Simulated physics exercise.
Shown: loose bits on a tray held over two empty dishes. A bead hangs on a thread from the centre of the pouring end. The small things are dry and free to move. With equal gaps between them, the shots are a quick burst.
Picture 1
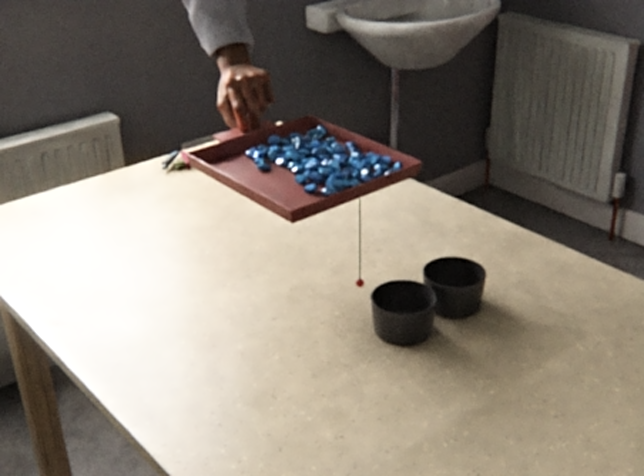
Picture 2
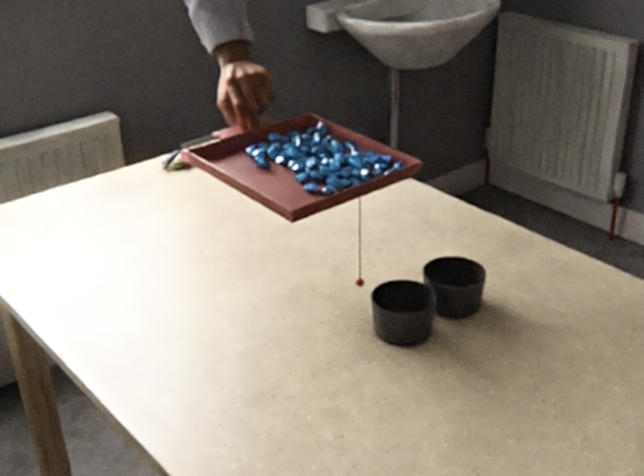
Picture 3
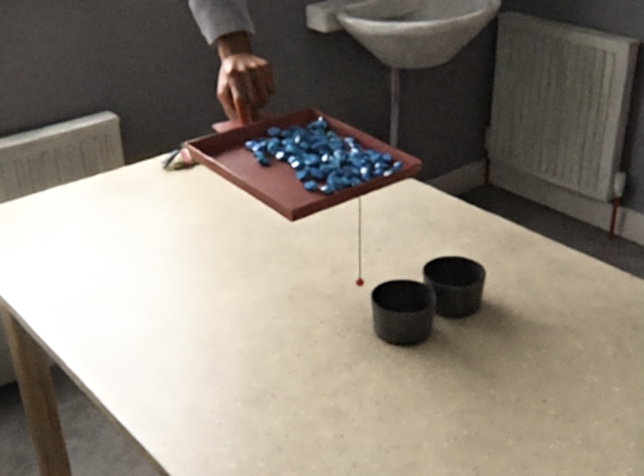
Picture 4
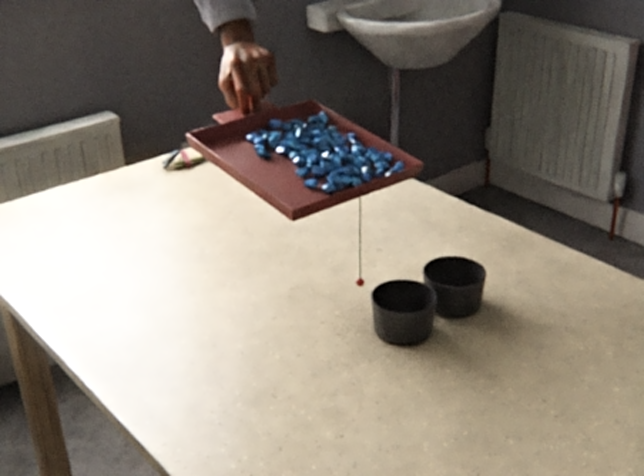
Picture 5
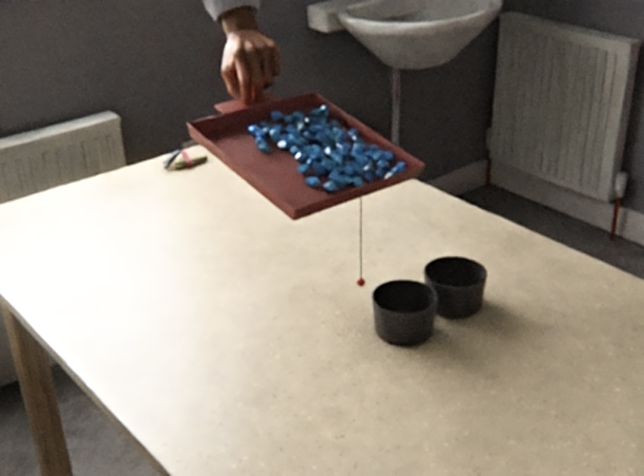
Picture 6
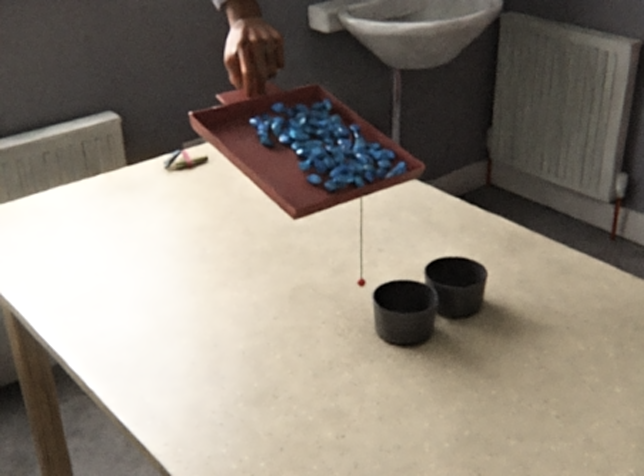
Above a pale table, a hand slowly tilts a red tray of blue stones slightly.
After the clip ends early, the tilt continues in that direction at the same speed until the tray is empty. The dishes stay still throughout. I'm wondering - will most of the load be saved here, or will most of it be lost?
Most of it is saved.
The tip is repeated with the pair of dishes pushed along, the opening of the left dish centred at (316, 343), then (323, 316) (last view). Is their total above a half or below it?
At place one a lesser share; at place two a lesser share.
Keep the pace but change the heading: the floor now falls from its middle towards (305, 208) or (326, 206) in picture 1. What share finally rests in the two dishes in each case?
Respectively 0 and 0 in a hundred.
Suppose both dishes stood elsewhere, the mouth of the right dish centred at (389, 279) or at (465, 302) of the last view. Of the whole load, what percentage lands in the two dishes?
Roughly 10% on the first try and 10% on the second.
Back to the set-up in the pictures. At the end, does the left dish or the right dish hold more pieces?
Fuller at the end: The leftward one.
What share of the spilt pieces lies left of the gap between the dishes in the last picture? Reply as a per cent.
My estimate is some 50 per cent.
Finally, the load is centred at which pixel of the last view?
Around (412, 325).
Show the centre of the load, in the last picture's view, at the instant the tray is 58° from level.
Near (373, 162).
Just after the last frame, tray tipped steeply; almost all on the tray; just a few in the air.
A moment on, tray tipped right over; roughly a quarter on the tray; roughly a quarter in the left dish; about a tenth in the right dish; about a tenth outside both; roughly a quarter in the air.
Further on, tray tipped past a quarter turn; roughly half in the left dish; roughly a quarter in the right dish; roughly a third outside both.
When it is over, tray tipped past a quarter turn; roughly half in the left dish; roughly a quarter in the right dish; roughly a third outside both.
